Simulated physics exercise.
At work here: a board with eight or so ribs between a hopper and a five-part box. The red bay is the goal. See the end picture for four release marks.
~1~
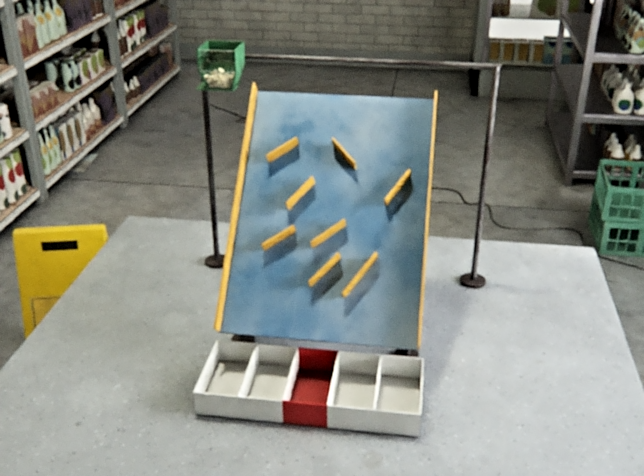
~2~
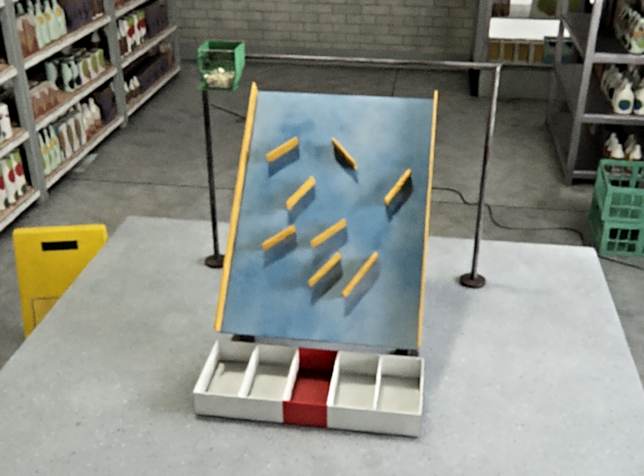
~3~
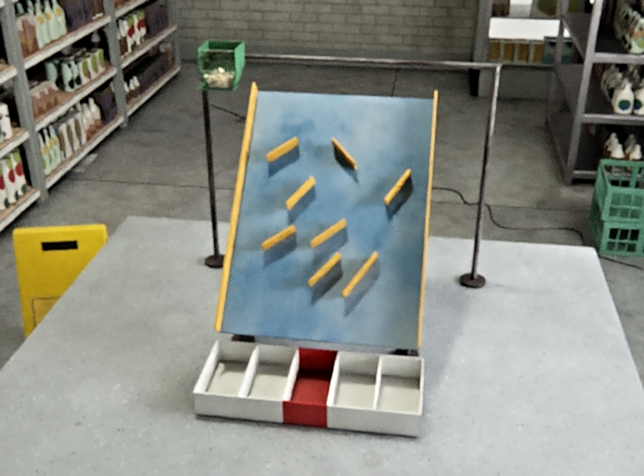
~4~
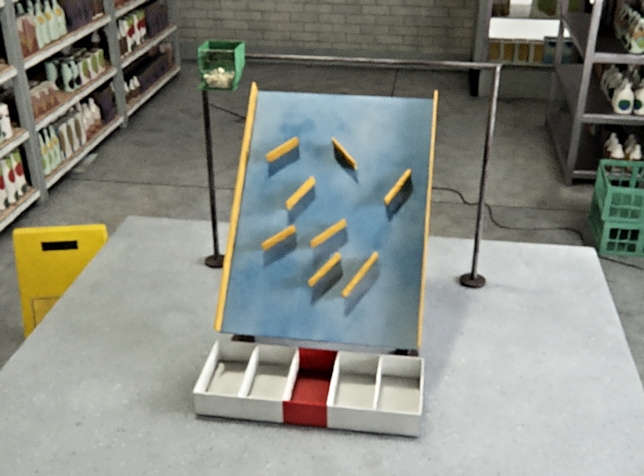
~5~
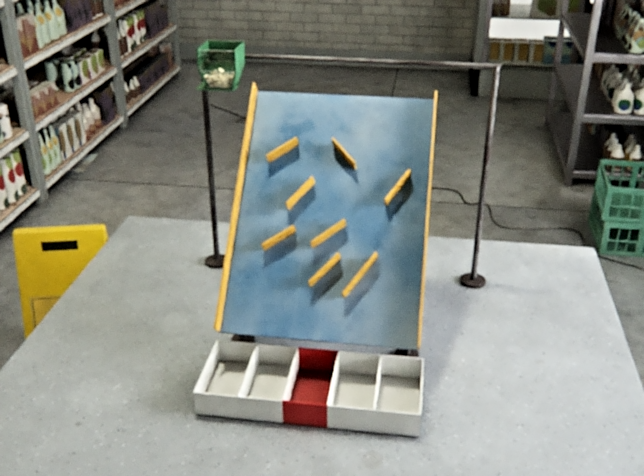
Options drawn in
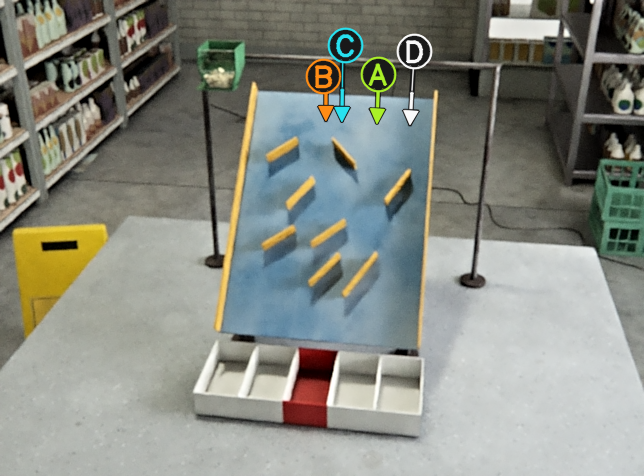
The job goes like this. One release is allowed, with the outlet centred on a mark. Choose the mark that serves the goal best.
A works best here.
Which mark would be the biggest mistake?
Mark B.
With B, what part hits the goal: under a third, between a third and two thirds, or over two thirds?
Mark B gives under a third.
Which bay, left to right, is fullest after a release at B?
The first from the left.
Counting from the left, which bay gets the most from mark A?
It is the third one.
On the marked copy, mark A meets the board at (377, 118); mark B meets the board at (325, 115); mark C meets the board at (341, 116); mark D meets the board at (410, 119).
With A, most in the red bay, about a quarter in other bays.
With B, a stray few in the red bay, nearly all in other bays.
With C, about a third in the red bay, about half in other bays, a small part held on the board.
With D, about half in the red bay, about half in other bays.
